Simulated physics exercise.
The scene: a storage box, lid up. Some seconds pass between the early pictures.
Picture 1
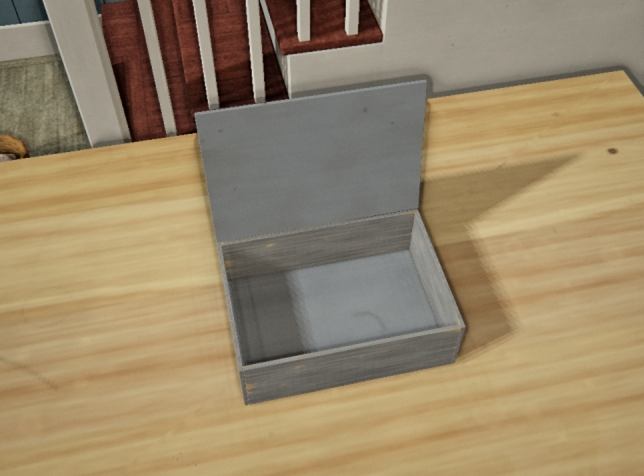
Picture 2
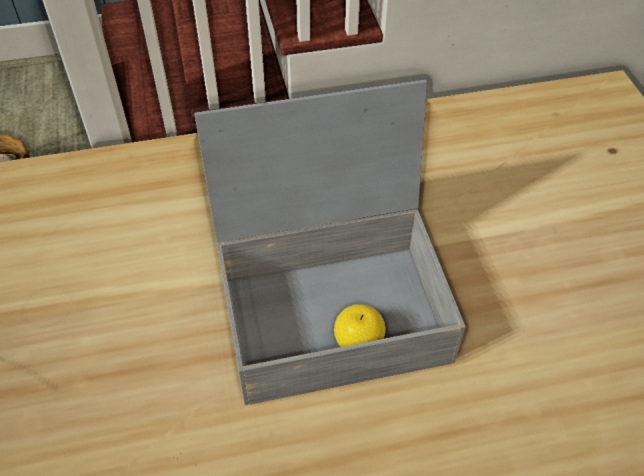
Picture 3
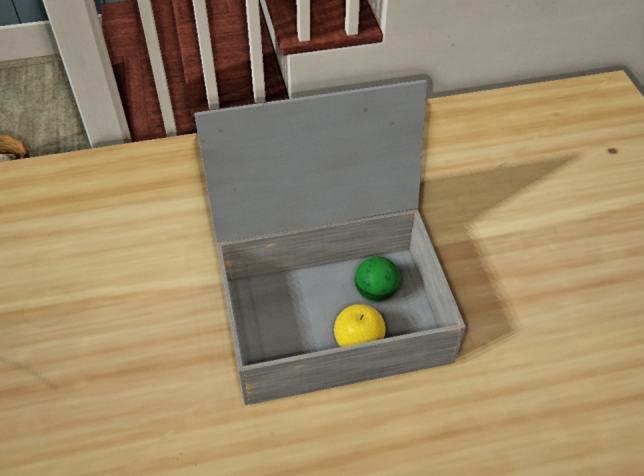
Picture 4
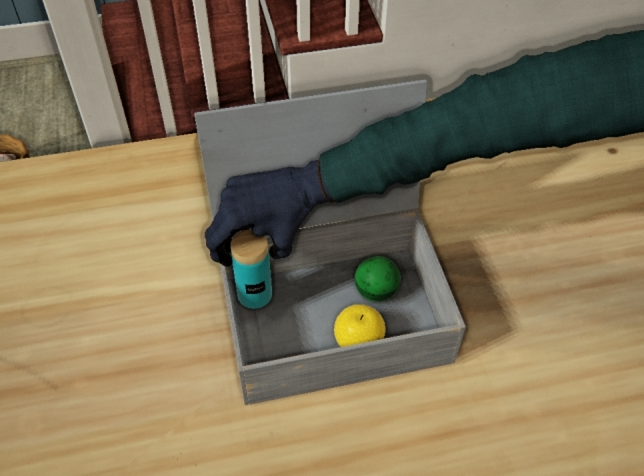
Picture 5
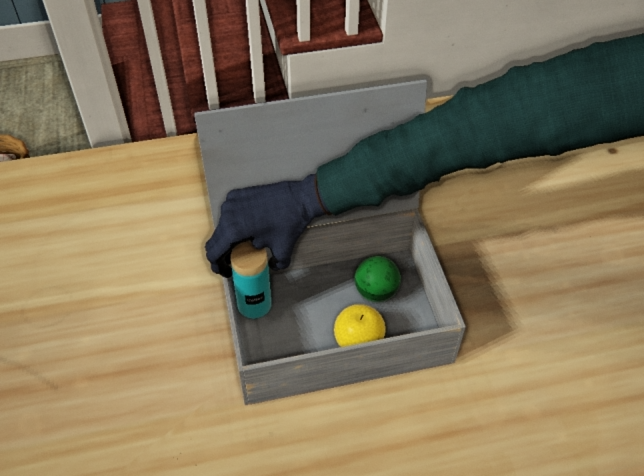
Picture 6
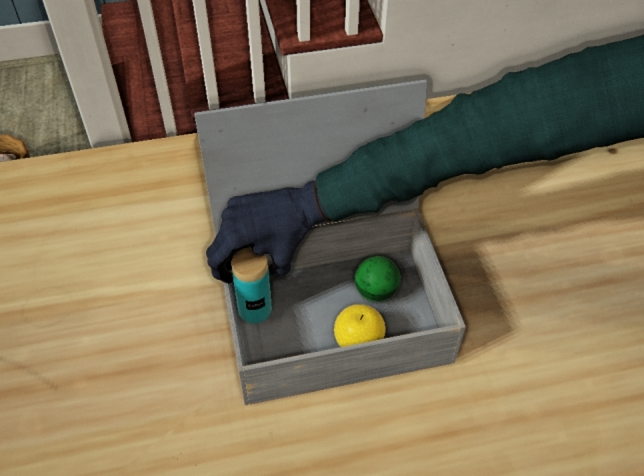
A yellow fruit, then a green ball appear in a box before a gloved hand lowers in a turquoise shaker.
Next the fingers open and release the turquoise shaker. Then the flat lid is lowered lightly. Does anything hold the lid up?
The lid stays ajar.
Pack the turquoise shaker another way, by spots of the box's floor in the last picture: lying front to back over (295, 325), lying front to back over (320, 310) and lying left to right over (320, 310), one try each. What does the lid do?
In the first case it sits on the rim; in the second case it shuts flat; in the third case it closes.
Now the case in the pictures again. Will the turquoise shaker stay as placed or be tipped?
It stays as placed.
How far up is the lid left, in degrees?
About 35°.
Then, 1.30 s after the last picture, lid 78° above the rim.
Then, 1.80 s after the last picture, lid 45° above the rim.
Then, 4.00 s after the last picture, lid 35° above the rim.
At rest, lid 35° above the rim; all 3 in place. Seen from the same camera at the end, turquoise shaker near (252, 287).
